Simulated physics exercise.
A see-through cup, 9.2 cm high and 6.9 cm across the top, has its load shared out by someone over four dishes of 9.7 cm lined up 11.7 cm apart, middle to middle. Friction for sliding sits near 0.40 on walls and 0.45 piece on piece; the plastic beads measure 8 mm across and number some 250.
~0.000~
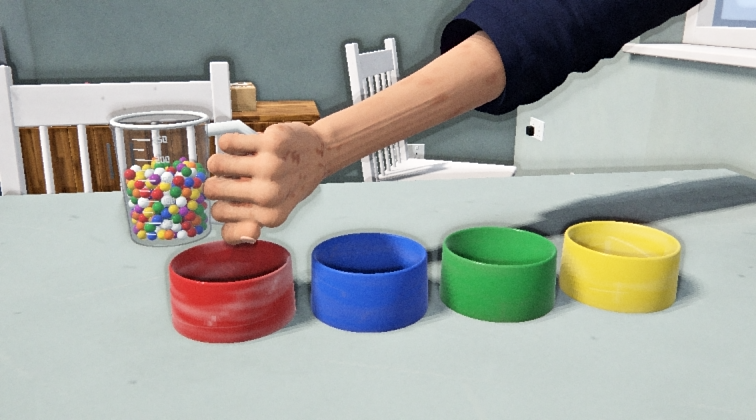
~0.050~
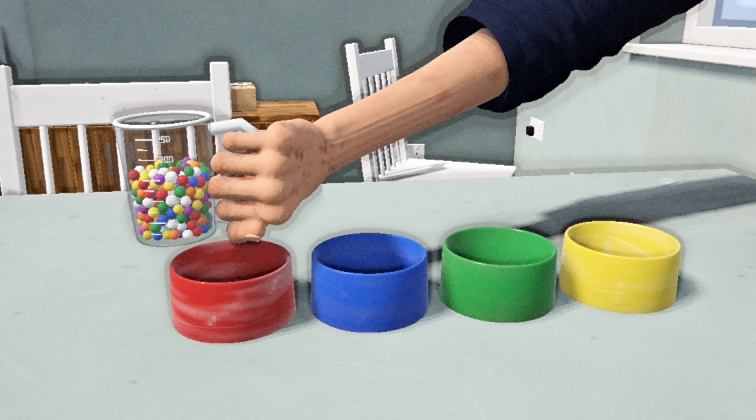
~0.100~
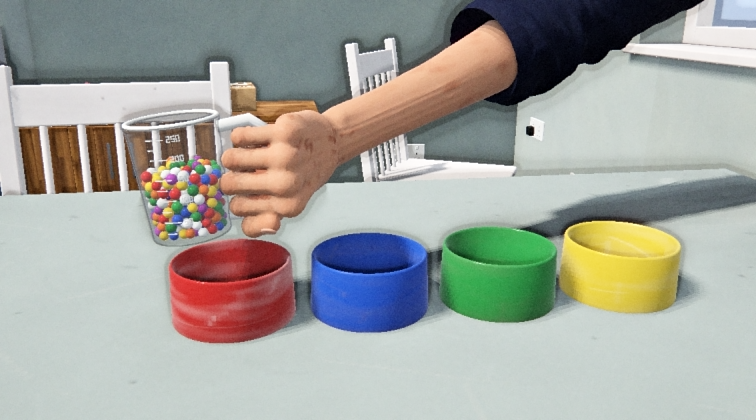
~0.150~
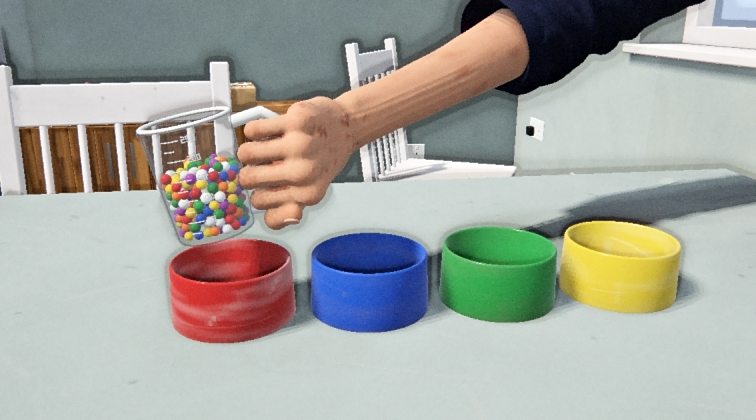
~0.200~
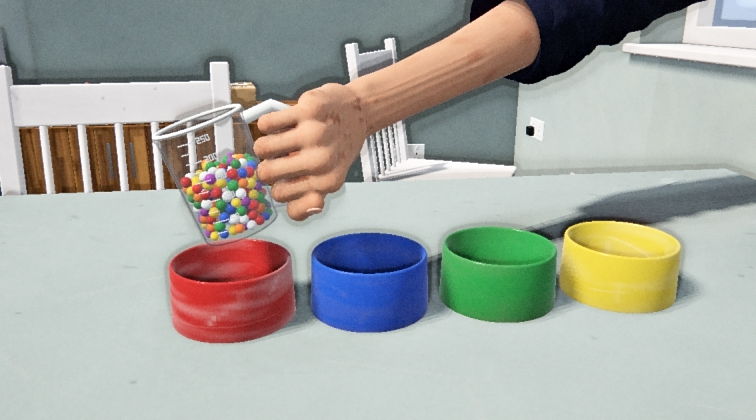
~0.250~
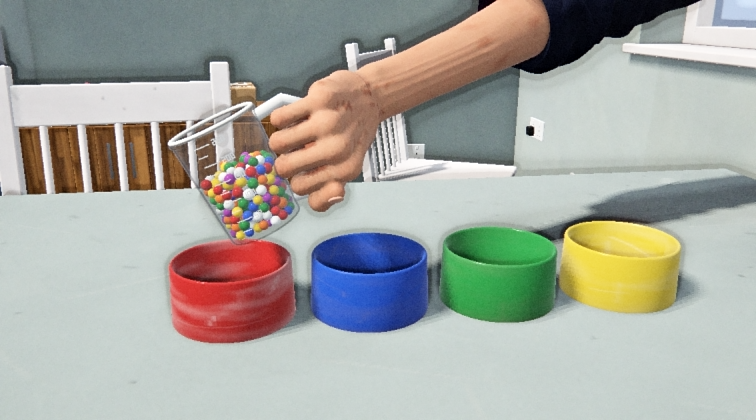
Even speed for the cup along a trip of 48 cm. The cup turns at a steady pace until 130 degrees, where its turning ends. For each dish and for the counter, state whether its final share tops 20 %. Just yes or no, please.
In short: Red dish no, blue dish no, green dish yes, yellow dish no, counter no.
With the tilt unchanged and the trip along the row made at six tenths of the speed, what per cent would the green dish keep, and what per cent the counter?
Green: 0; counter: 10.
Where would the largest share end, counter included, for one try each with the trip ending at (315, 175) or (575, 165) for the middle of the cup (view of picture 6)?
Red; green.
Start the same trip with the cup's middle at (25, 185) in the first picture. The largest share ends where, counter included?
Blue.
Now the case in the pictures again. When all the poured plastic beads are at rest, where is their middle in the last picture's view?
My guess is close to (493, 281).
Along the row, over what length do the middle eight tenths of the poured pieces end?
Roughly 9 cm.
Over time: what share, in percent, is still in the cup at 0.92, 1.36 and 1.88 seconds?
About 95, 0, 0.
After 0.92 s, tilt 110 degrees; cup holds 95 %, blue 5 %.
After 1.36 s, tilt 130 degrees; cup holds 0 %, blue 5 %, green 85 %.
Then, at 1.88 s, tilt 130 degrees; cup holds 0 %, blue 5 %, green 85 %.
In the end, at 2.2 s, red 0 %, blue 5 %, green 85 %, yellow 0 %, counter 15 %.
